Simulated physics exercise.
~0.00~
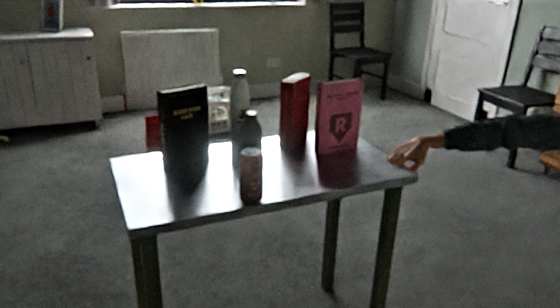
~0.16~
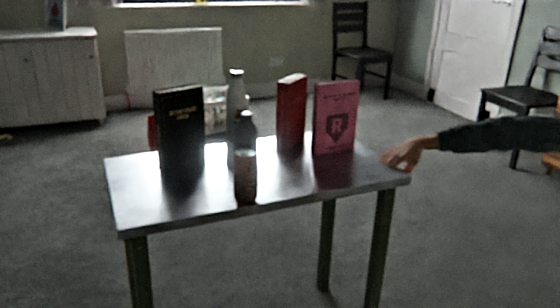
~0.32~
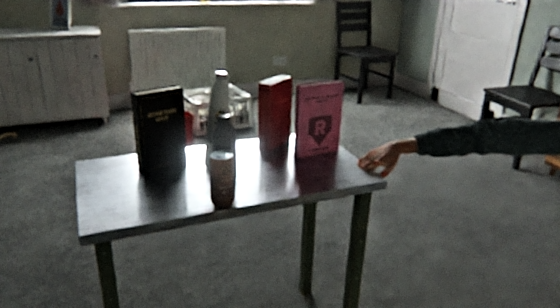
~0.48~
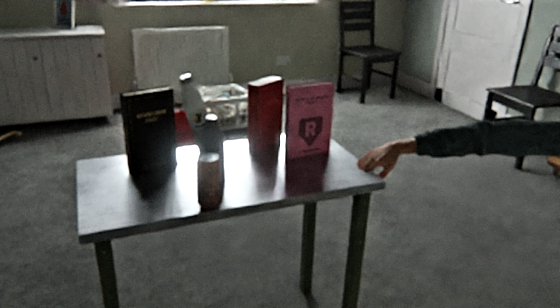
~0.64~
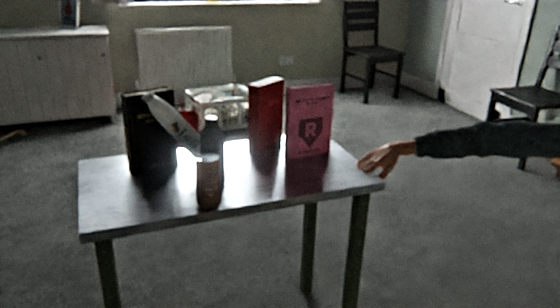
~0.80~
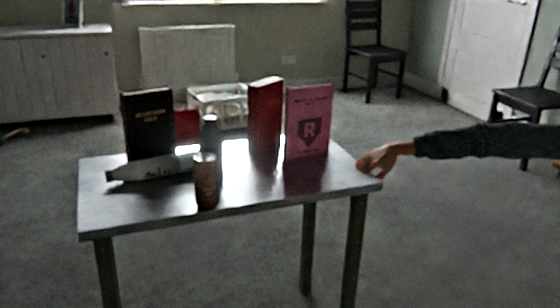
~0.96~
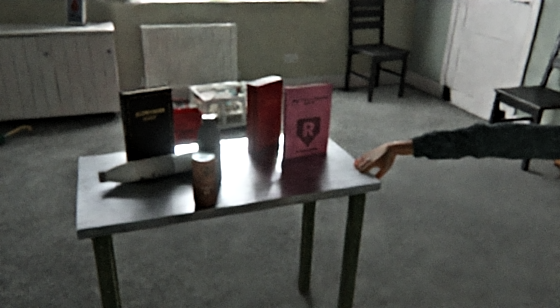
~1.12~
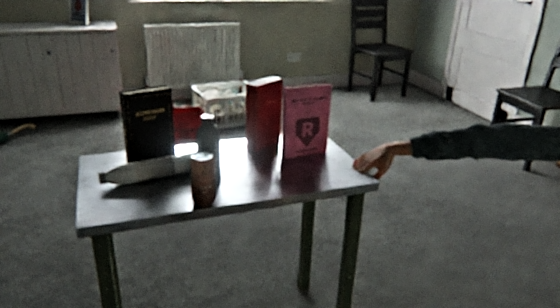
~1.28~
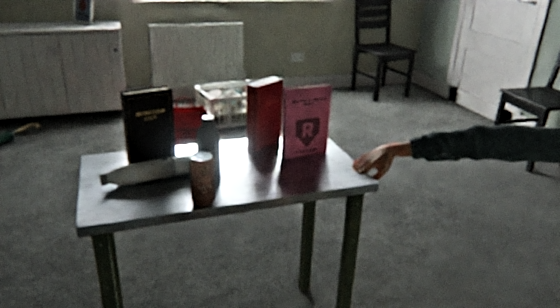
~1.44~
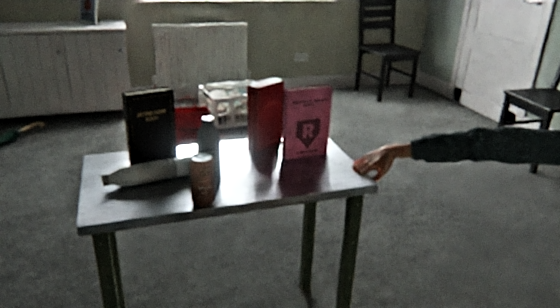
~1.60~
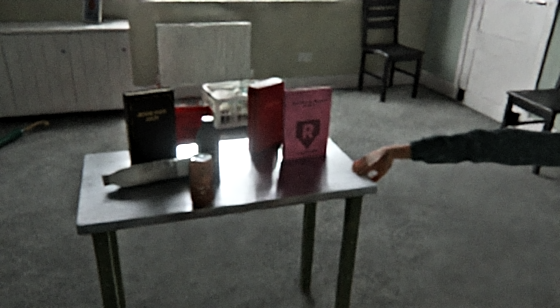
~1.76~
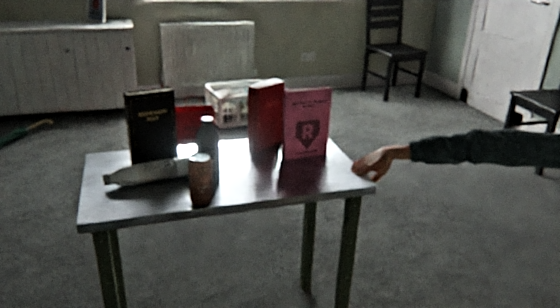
A table holding upright books, bottles and a can slid a short way left with a hand at its right edge, then stopped; one bottle tipped over to the left and ended lying in front of the black book, while everything else stayed standing.
